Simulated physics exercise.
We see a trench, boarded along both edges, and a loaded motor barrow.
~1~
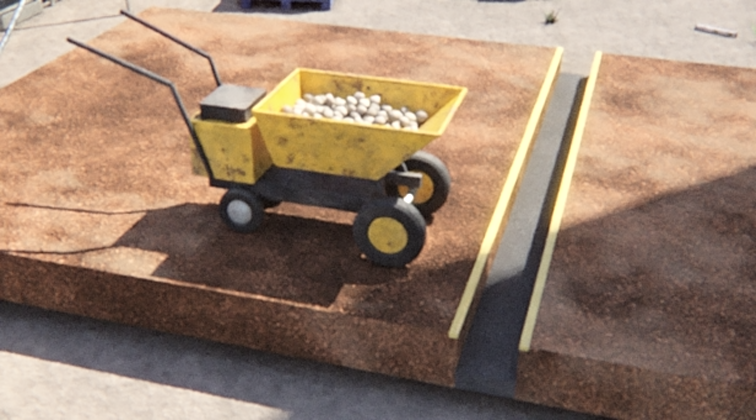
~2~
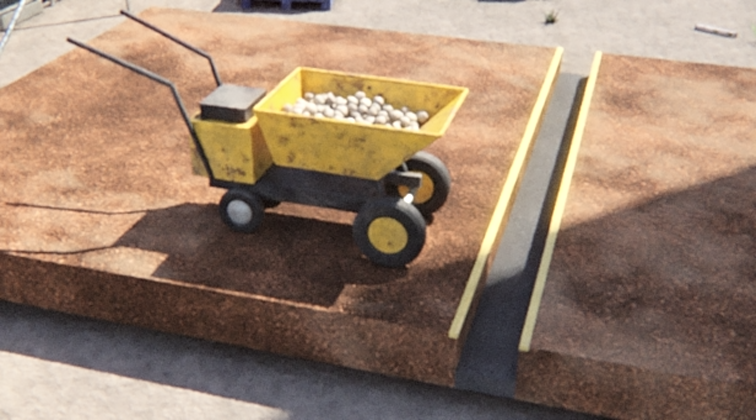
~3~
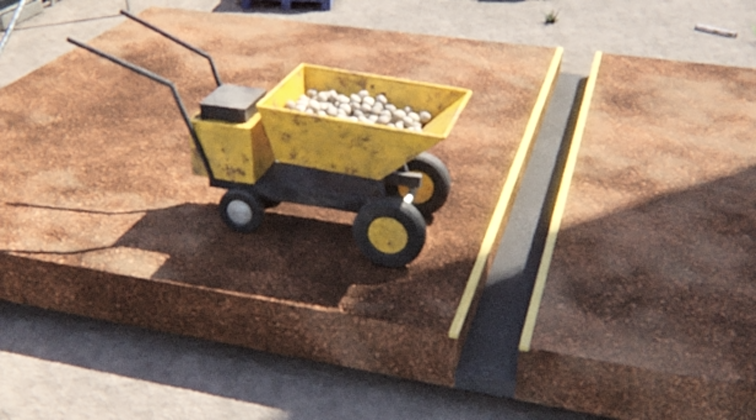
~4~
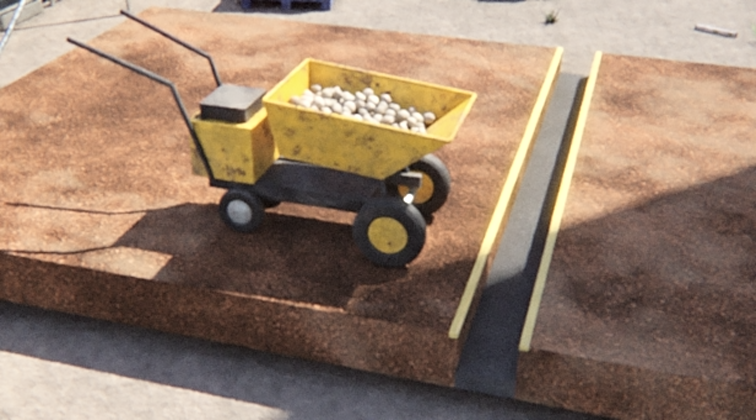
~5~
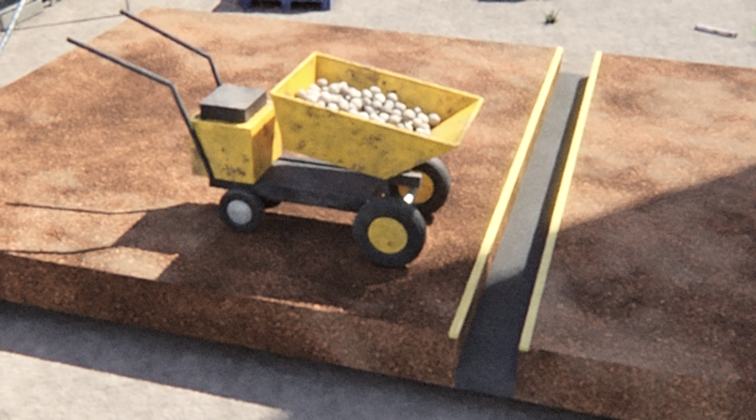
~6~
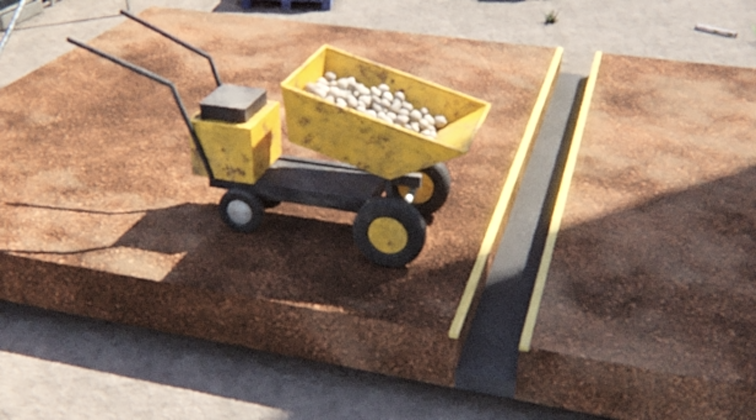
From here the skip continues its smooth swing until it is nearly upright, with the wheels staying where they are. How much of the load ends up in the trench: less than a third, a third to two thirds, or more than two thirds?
A third to two thirds.
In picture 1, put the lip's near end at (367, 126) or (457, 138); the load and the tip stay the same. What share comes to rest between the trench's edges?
Roughly 70 per cent first, then roughly 10 per cent.
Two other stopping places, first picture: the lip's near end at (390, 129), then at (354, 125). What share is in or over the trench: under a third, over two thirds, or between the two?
For the first position, above two thirds; for the second, in the middle band.
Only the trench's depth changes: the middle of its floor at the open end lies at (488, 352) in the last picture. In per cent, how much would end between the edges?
Around 30 per cent.
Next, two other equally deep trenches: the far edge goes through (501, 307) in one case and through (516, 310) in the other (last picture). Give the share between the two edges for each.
0 and 10 percent.
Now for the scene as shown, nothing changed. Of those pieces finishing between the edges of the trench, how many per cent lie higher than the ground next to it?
I'd estimate around 0 %.
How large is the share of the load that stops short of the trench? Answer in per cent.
Result: Close to 0 %.
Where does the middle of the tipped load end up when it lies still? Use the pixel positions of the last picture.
Last view, centre at rest - approx. (548, 255).
Just after the last frame, skip tipped steeply; every one in the skip.
A moment on, skip tipped right over; the larger part in the skip; about a tenth in or heaped over the trench; about a tenth beyond it; just a few falling.
Further on, skip tipped right over; about a tenth in the skip; roughly half in or heaped over the trench; roughly half beyond it.
When it is over, skip tipped right over; roughly half in or heaped over the trench; roughly half beyond it.
